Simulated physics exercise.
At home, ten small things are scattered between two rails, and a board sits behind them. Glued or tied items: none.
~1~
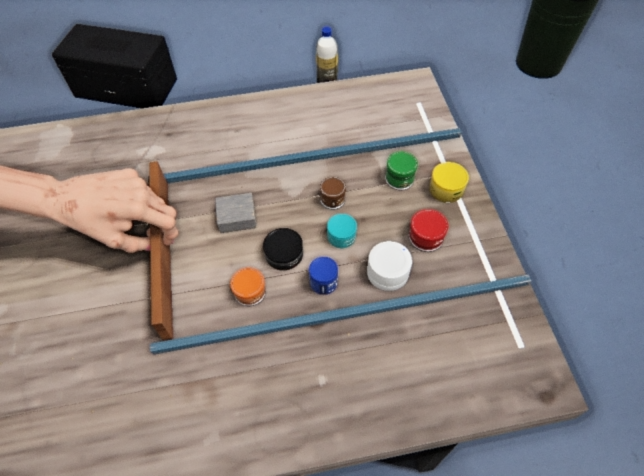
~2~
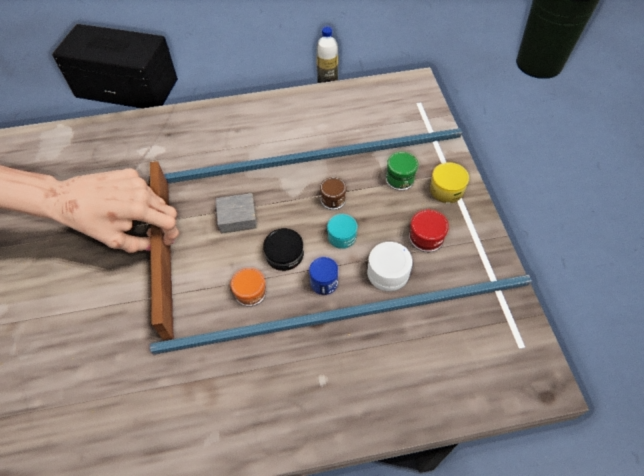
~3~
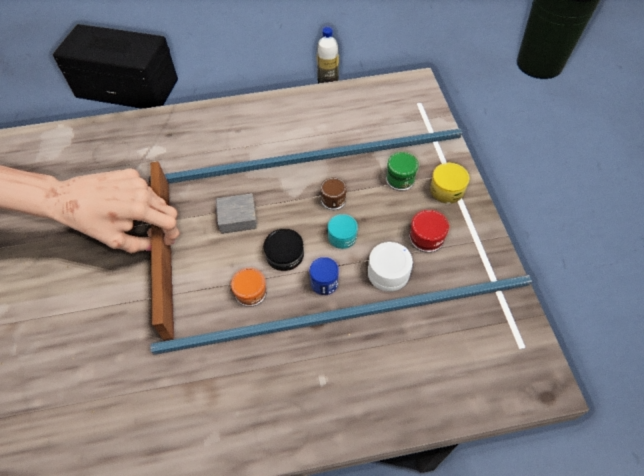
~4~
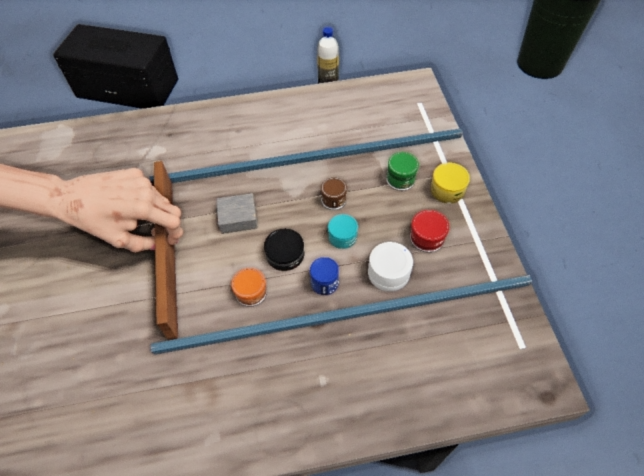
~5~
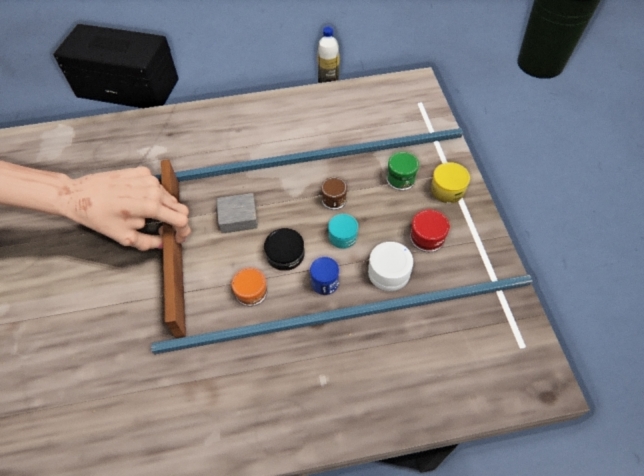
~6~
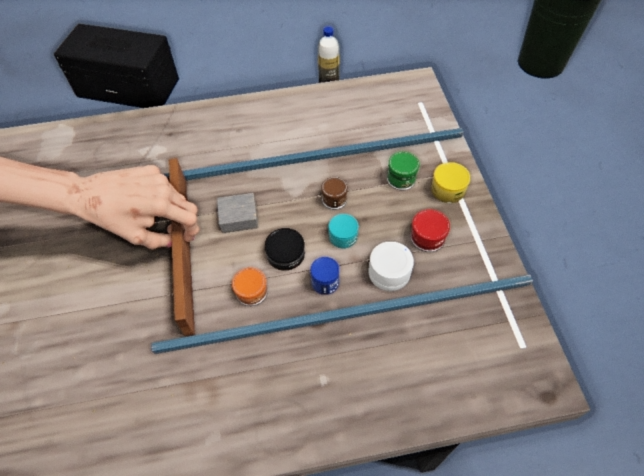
A hand slides a wooden board slightly right between two blue rails toward scattered colourful tubs.
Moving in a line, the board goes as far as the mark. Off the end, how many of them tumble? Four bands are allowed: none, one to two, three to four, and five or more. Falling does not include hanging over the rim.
The answer is five or more.
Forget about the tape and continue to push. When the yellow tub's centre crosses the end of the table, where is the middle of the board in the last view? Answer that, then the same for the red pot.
I'd put it close to (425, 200), and close to (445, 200) for the other one.
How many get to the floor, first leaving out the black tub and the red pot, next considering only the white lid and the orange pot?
That makes 3 fallen, then 4 fallen in the other try.
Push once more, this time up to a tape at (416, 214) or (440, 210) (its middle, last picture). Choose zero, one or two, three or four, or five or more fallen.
Count of falls, case 1: None; case 2: Just one or two.
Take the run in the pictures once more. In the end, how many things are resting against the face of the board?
Counting them up gives 5.
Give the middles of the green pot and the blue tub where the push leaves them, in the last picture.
Final positions - green pot around (459, 149), blue tub around (508, 263).
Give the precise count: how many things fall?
Result - number fallen: 5.
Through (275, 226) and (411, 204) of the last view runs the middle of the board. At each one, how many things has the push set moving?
4 by the first point, 10 by the second.
Soon after, none off yet; yellow tub at rest near (450, 183); red pot at rest near (430, 231); green pot at rest near (403, 171).
Then, none off yet; yellow tub at rest near (450, 183); red pot at rest near (430, 231); green pot moving near (409, 169).
Further on, none off yet; yellow tub moved about its own width near (487, 184); red pot moved about its own width near (482, 225); green pot moved about its own width near (442, 153).
At rest, the number that fall off is five or more; fallen, turquoise tub, brown pot, white lid, red pot and yellow tub.
